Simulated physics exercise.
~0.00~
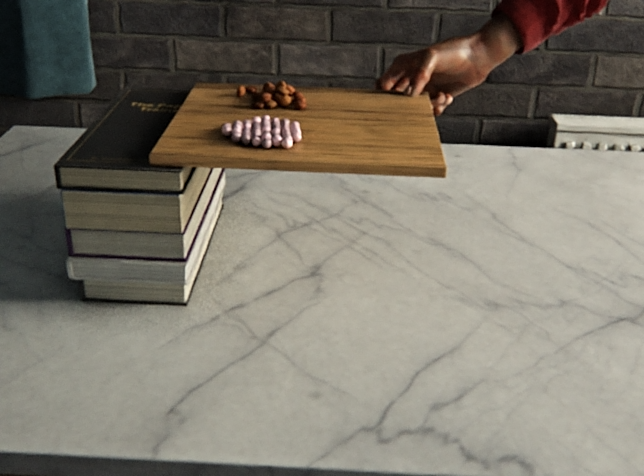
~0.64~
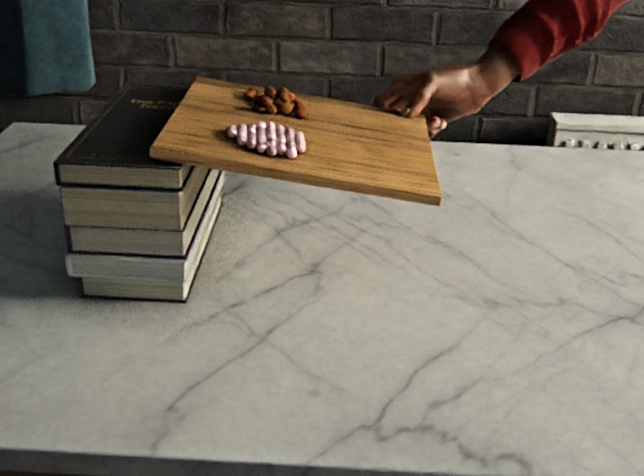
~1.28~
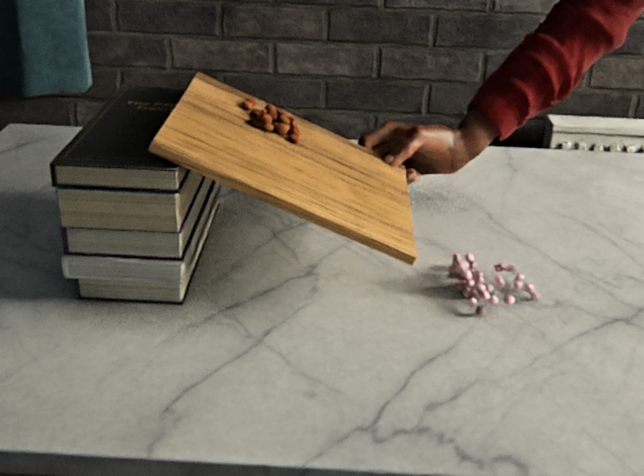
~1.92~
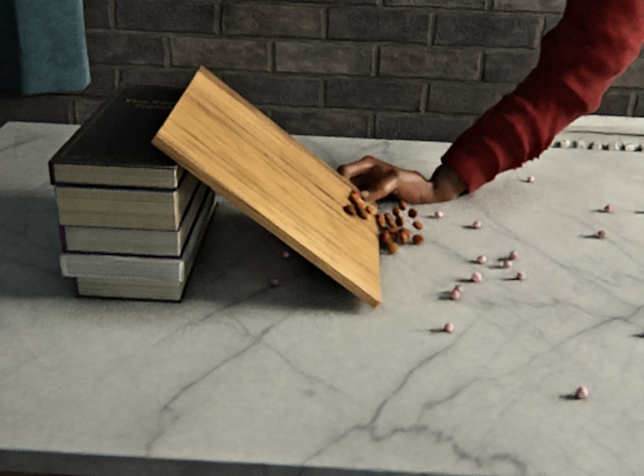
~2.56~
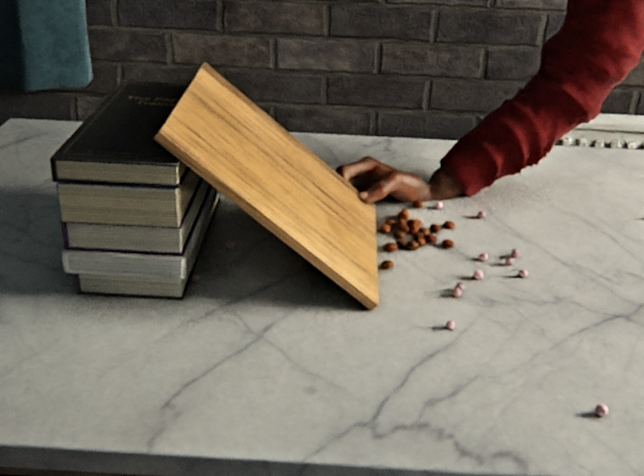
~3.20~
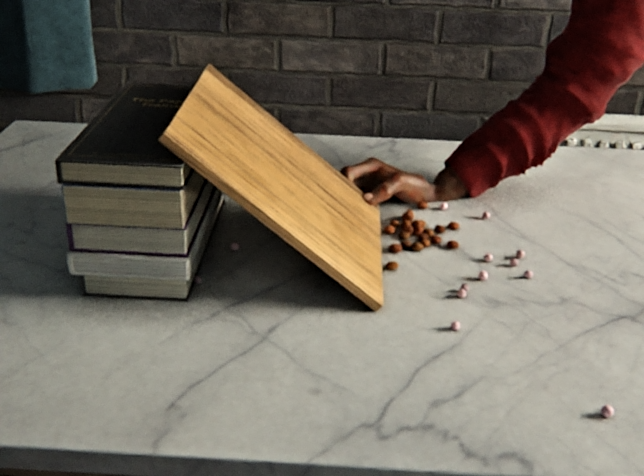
A hand in a red sleeve holds the right end of a wooden board whose left end rests on a stack of books, on a pale marble table before a dark brick wall, seen from the front and slightly above. Brown nuts sit at the back of the board and small pink-and-white pieces at the front. The hand lowers its end, and the pink pieces slide off first and scatter to the right. As the slope steepens, the nuts slide down too. The board ends leaning steeply, nuts clustered at its foot, the remaining pink pieces spread farther out.
